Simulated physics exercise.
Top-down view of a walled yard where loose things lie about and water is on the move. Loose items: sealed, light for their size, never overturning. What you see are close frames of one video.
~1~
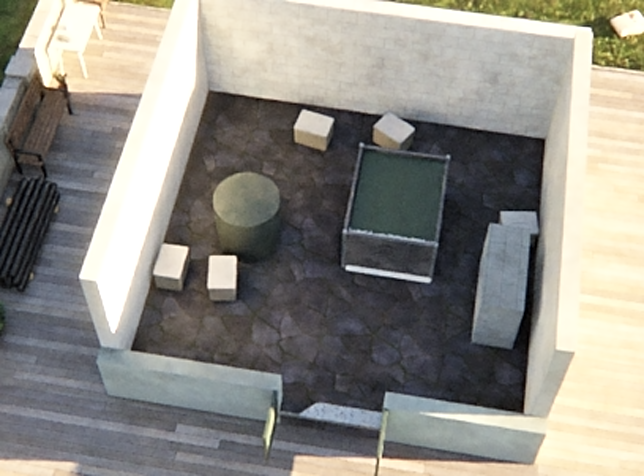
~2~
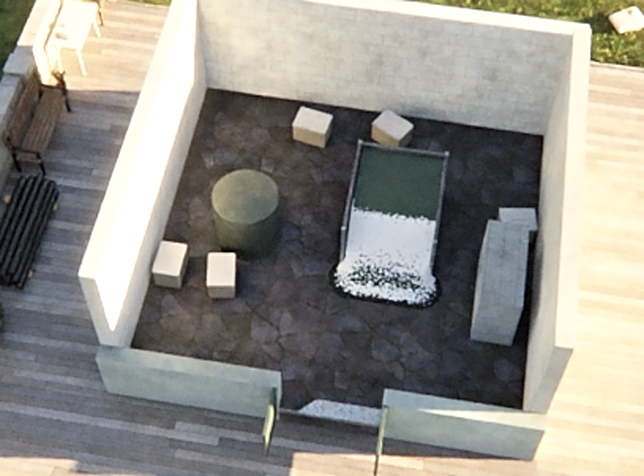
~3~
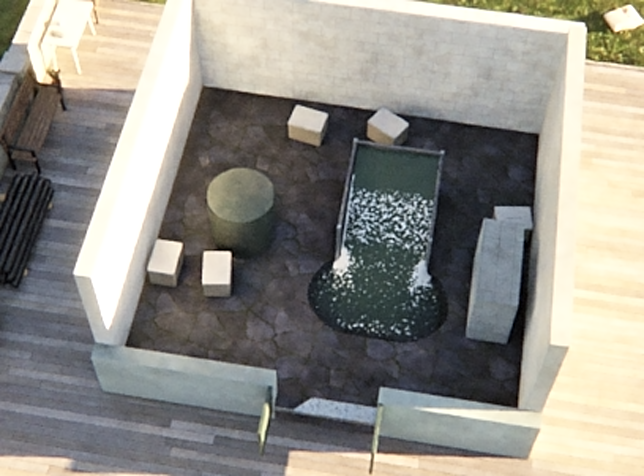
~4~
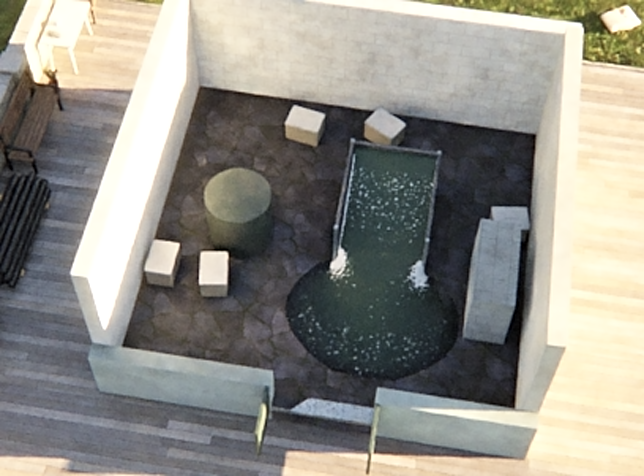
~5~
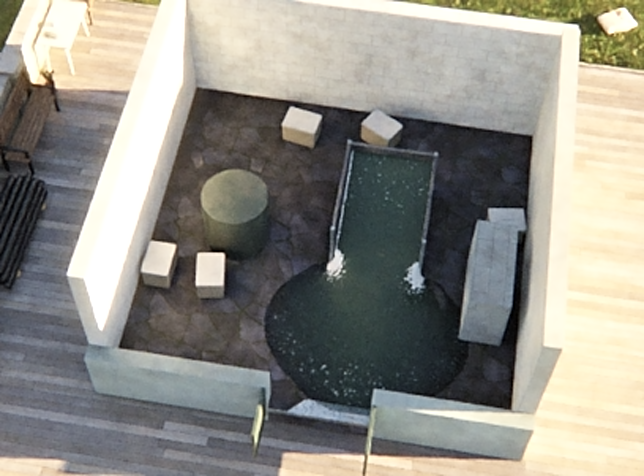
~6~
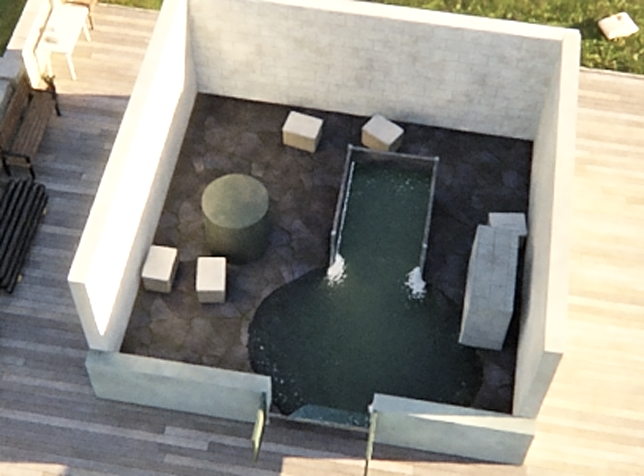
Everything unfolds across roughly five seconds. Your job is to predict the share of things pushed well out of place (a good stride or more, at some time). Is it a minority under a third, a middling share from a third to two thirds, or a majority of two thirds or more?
A middling share.
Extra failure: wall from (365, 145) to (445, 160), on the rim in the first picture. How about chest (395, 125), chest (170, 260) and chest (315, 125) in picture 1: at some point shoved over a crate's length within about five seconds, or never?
Here's my take, in sequence: Dislodged that far, dislodged that far, and dislodged that far.
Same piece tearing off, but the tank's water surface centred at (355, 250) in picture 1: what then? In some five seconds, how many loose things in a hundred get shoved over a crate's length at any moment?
My reckoning says roughly 60 percent.
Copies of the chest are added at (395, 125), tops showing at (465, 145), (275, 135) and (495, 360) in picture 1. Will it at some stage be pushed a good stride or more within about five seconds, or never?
Copy by copy, in order: Largely stays, largely stays, relocated.
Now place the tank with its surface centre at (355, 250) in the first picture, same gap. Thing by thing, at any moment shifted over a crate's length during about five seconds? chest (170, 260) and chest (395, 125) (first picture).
Made the full stretch, then stopped short.
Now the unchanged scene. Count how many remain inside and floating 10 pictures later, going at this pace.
Count: 0.
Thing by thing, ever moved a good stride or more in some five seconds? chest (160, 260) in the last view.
Answer for this object: Driven that far.
A moment on, 0 of 5 are well off their spots; 0 afloat.
Next, 0 of 5 are well off their spots; 0 afloat.
Later, 2 of 5 are well off their spots; 0 afloat.
In the end, 2 of 5 are well off their spots, and 2 have been at some point; 0 afloat.
